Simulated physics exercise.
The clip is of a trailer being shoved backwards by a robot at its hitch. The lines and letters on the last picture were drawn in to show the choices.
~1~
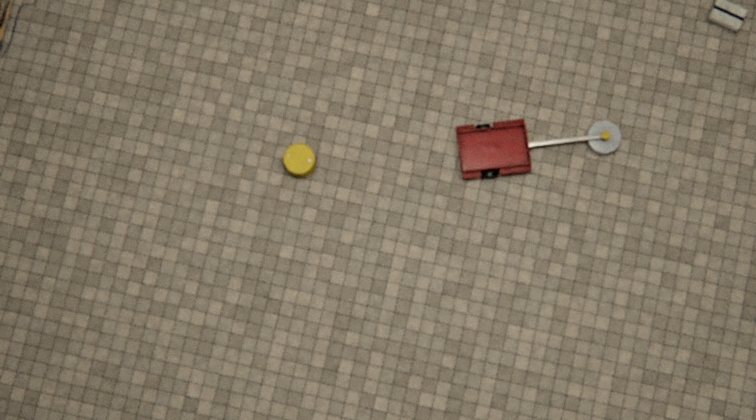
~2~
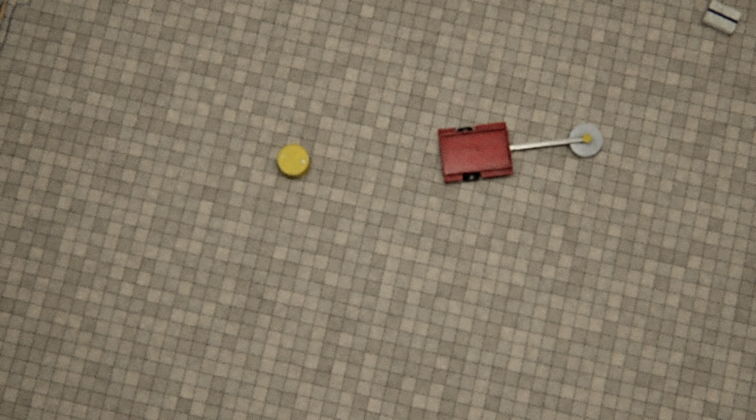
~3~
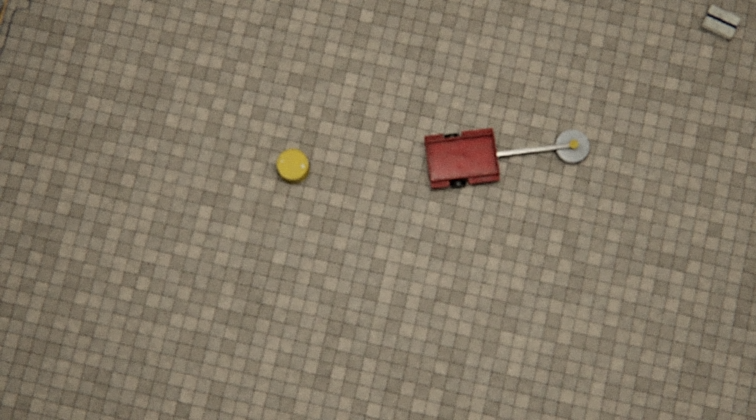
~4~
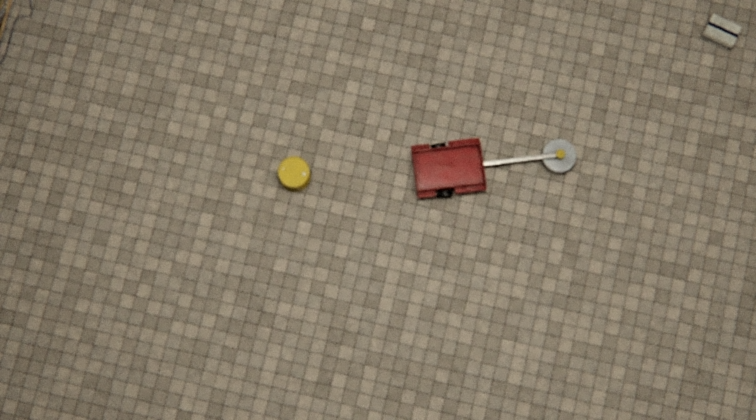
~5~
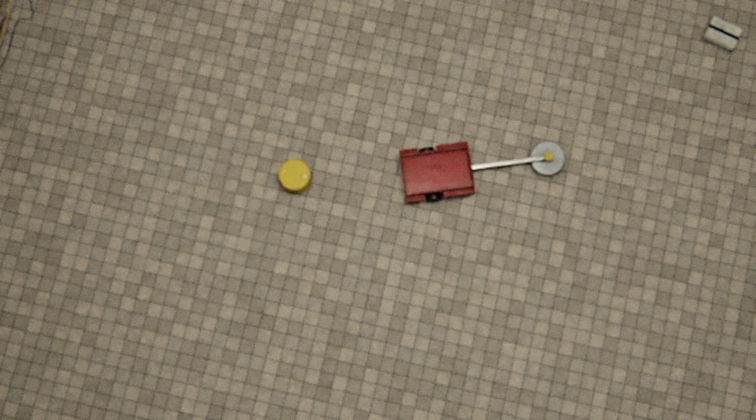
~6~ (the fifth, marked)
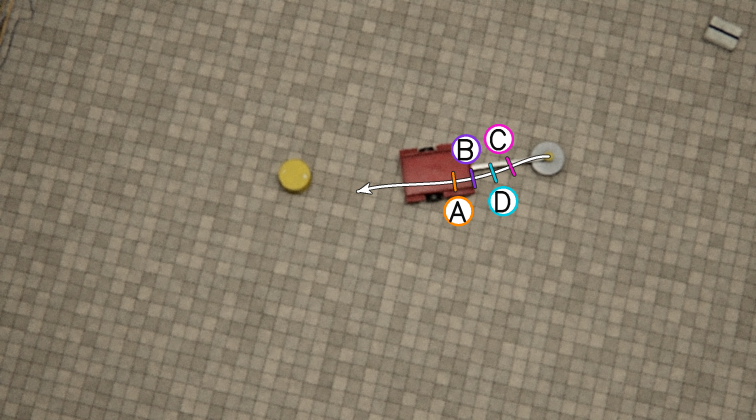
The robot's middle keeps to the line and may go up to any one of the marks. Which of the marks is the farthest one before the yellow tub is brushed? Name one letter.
At B, and not beyond.
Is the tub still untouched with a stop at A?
For that mark, no.
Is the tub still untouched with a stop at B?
Yes.
On the copy, A at (454, 182); B at (473, 178); C at (511, 167); D at (493, 173); the route from (549, 156) via (452, 182) to (358, 192).
On B. First, robot (521, 164), cart (410, 175).
Then, robot (494, 174), cart (382, 178).
Finally, robot (472, 180), cart (360, 179); nothing has been touched.
By contrast, A is too far, the tub has been hit; C is safe but short; D is safe but short.
